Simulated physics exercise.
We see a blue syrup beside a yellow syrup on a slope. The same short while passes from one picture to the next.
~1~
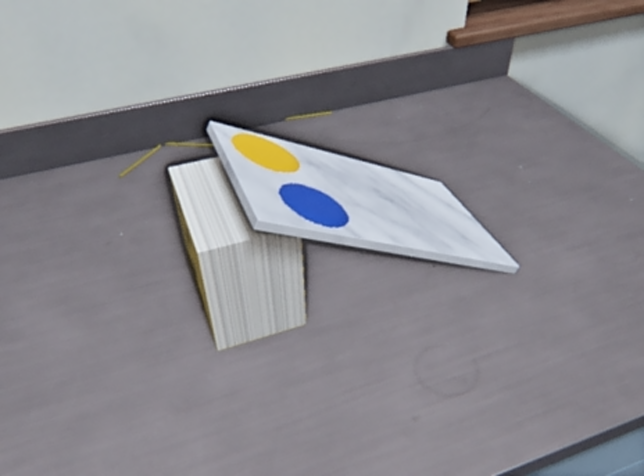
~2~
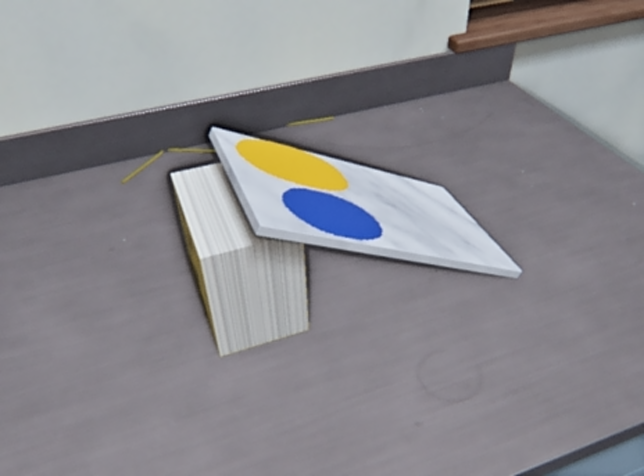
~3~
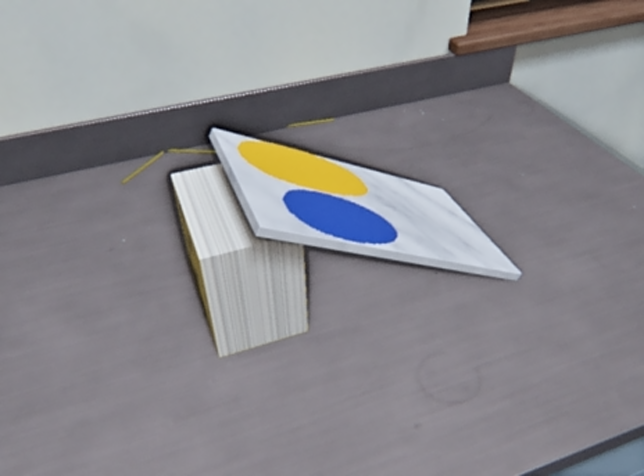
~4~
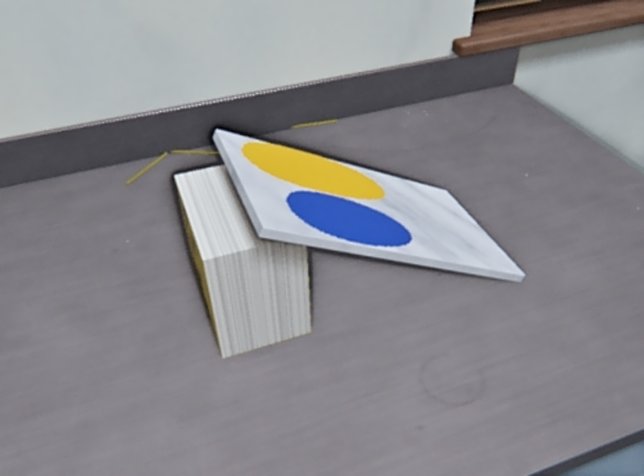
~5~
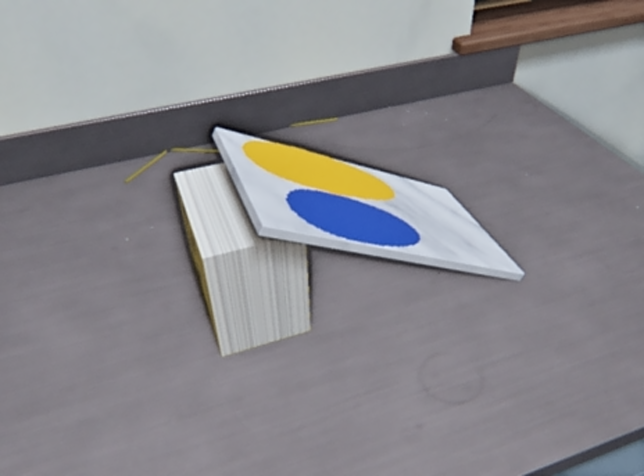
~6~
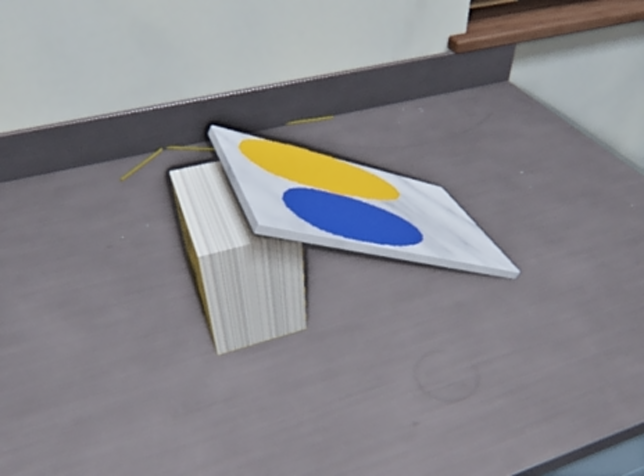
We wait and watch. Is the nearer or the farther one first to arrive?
The back one gets there first.
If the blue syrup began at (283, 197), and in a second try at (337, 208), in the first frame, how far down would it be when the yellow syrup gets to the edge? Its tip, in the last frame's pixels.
Around (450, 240) in the first try, (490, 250) in the second.
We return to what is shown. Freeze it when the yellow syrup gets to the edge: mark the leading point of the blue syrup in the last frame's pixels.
At about (469, 241).
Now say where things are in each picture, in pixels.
The first picture shows tip of the blue syrup a quarter of the way down; tip of the yellow syrup (289, 157) a quarter of the way down.
The second picture shows tip of the blue syrup (371, 220) half way down; tip of the yellow syrup half way down.
The third picture shows tip of the blue syrup half way down; tip of the yellow syrup (358, 181) half way down.
The fourth picture shows tip of the blue syrup (401, 228) half way down; tip of the yellow syrup half way down.
The fifth picture shows tip of the blue syrup half way down; tip of the yellow syrup (388, 187) three quarters of the way down.
The sixth picture shows tip of the blue syrup (414, 229) half way down; tip of the yellow syrup three quarters of the way down.
A moment on, the blue syrup is three quarters of the way down; the yellow syrup is three quarters of the way down.
Further on, the blue syrup is three quarters of the way down; the yellow syrup is close to the edge.
When it is over, the blue syrup is three quarters of the way down; the yellow syrup is at the low edge.
